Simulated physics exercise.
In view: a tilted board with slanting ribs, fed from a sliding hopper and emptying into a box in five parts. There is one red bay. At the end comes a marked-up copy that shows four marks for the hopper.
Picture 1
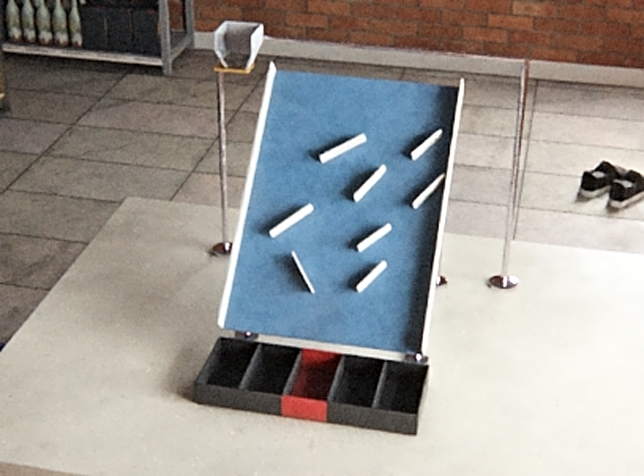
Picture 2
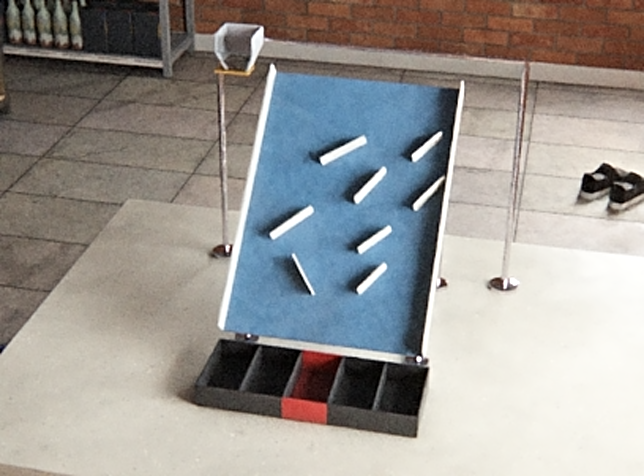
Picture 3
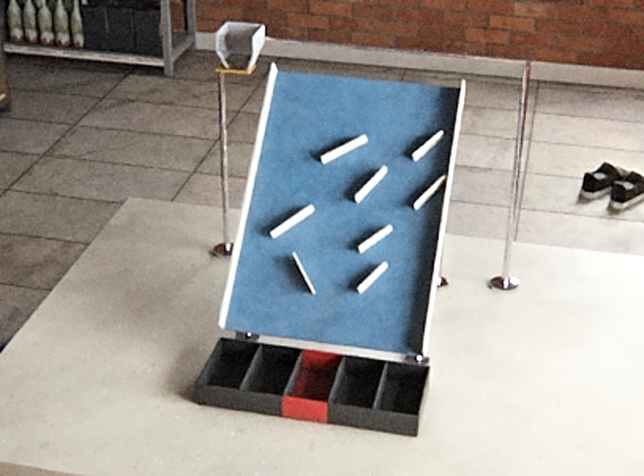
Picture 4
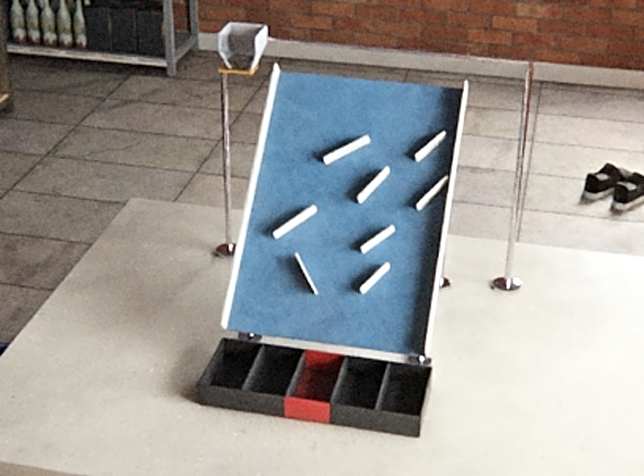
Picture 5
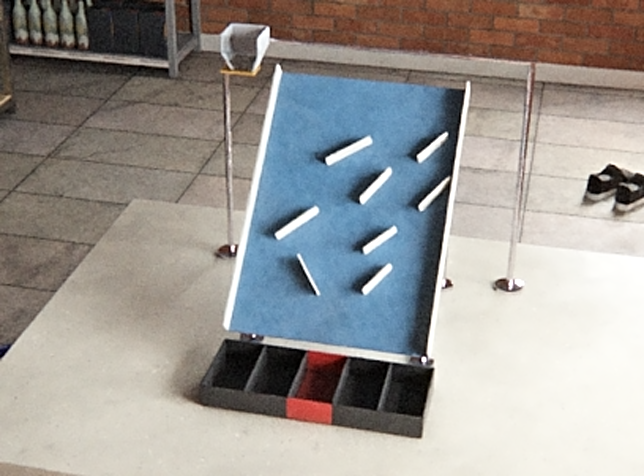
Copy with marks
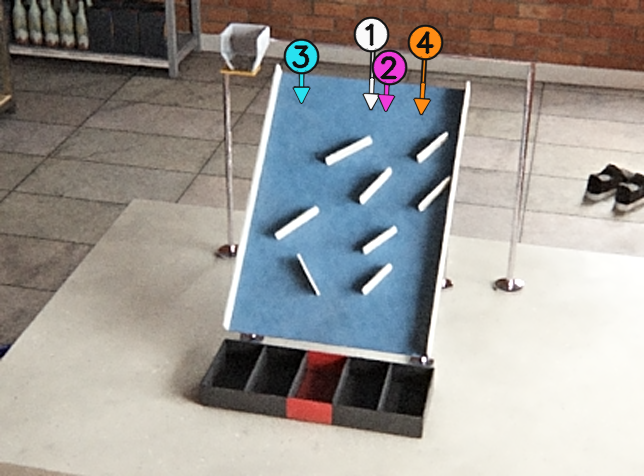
A tilted blue board with white ribs stands still above a black box with one red bay.
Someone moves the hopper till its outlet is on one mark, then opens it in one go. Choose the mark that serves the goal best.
I would pick mark 4.
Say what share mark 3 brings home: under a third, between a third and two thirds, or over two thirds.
It is under a third.
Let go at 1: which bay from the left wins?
It is the first one.
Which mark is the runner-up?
2.
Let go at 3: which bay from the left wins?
It is the first one.
On the marked copy, mark 1 meets the board at (371, 103); mark 2 meets the board at (386, 105); mark 3 meets the board at (301, 97); mark 4 meets the board at (421, 108).
For mark 1, about a tenth in the red bay, roughly half in other bays, roughly a third outside the box.
For mark 2, roughly a quarter in the red bay, roughly half in other bays, roughly a quarter outside the box.
For mark 3, not one piece in the red bay, the larger part in other bays, about a tenth outside the box.
For mark 4, roughly half in the red bay, roughly a third in other bays, roughly a quarter outside the box.
